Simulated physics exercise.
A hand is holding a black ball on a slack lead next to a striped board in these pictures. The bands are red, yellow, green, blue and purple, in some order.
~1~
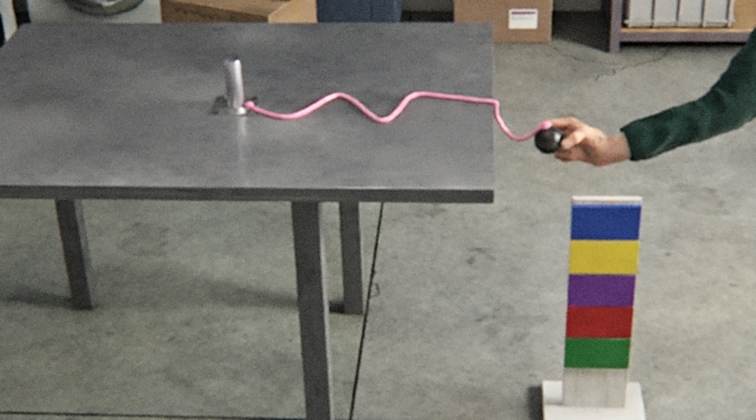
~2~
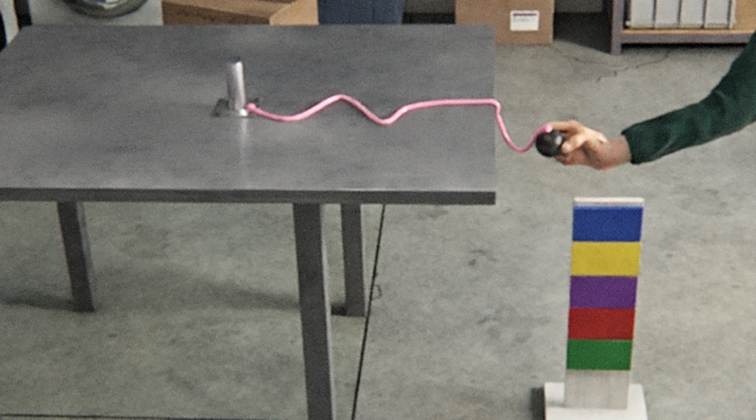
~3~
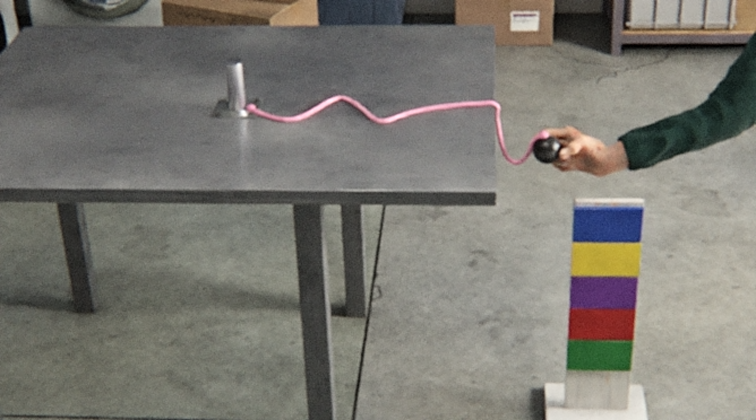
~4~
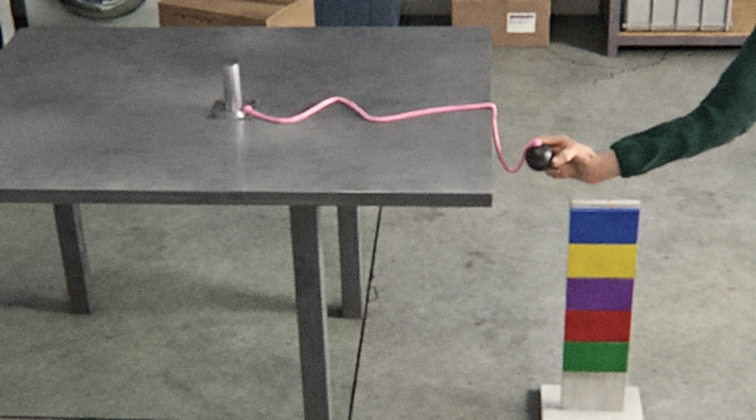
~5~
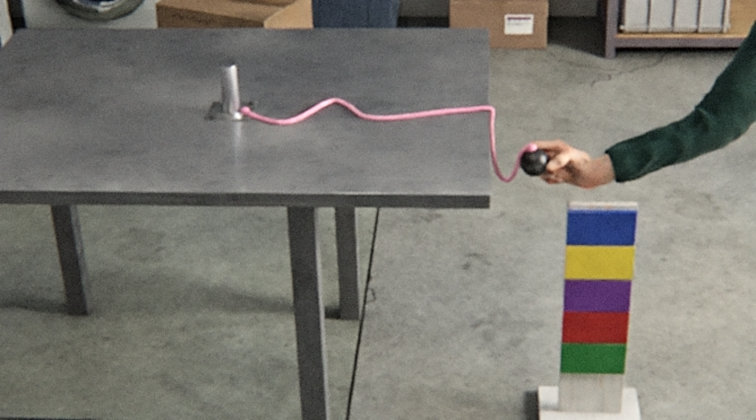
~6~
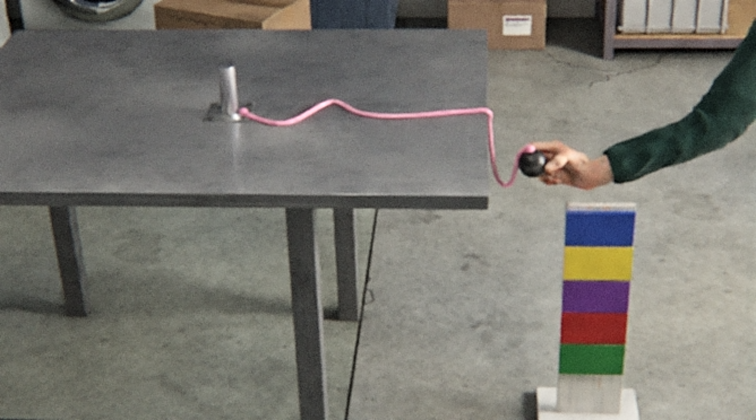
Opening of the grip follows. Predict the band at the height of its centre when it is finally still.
The purple band, level with its centre.
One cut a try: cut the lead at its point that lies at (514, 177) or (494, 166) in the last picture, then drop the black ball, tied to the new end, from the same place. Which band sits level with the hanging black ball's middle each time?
In order, the results are yellow and blue.
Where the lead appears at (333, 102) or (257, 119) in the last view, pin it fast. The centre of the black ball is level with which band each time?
Yellow, then purple.
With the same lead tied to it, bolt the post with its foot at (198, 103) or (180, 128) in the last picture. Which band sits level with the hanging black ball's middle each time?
Taking the two spots in turn: Yellow, then yellow.
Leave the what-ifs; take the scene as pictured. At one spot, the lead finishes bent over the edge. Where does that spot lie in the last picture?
Approx. (439, 114).
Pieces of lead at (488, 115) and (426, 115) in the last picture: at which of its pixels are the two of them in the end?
The first moves to (488, 159), the second to (475, 111).
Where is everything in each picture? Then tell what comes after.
In the first picture, black ball (549, 140); blue (606, 224); yellow (604, 258); purple (602, 291); red (599, 323); green (597, 354).
In the second picture, black ball (550, 143); lead through (278, 119) (335, 98) (378, 121) (433, 104) (500, 123).
In the third picture, black ball (547, 149).
In the fourth picture, black ball (540, 157); lead through (275, 120) (332, 100) (379, 120) (452, 109) (498, 147).
In the fifth picture, black ball (535, 162).
In the sixth picture, black ball (533, 163); lead through (271, 123) (328, 103) (387, 117) (464, 112) (494, 167).
Early on, ball near (459, 279); level with purple.
Midway, ball near (507, 289); level with purple.
Finally, ball near (491, 290); level with purple. The lead holds its middle at purple.
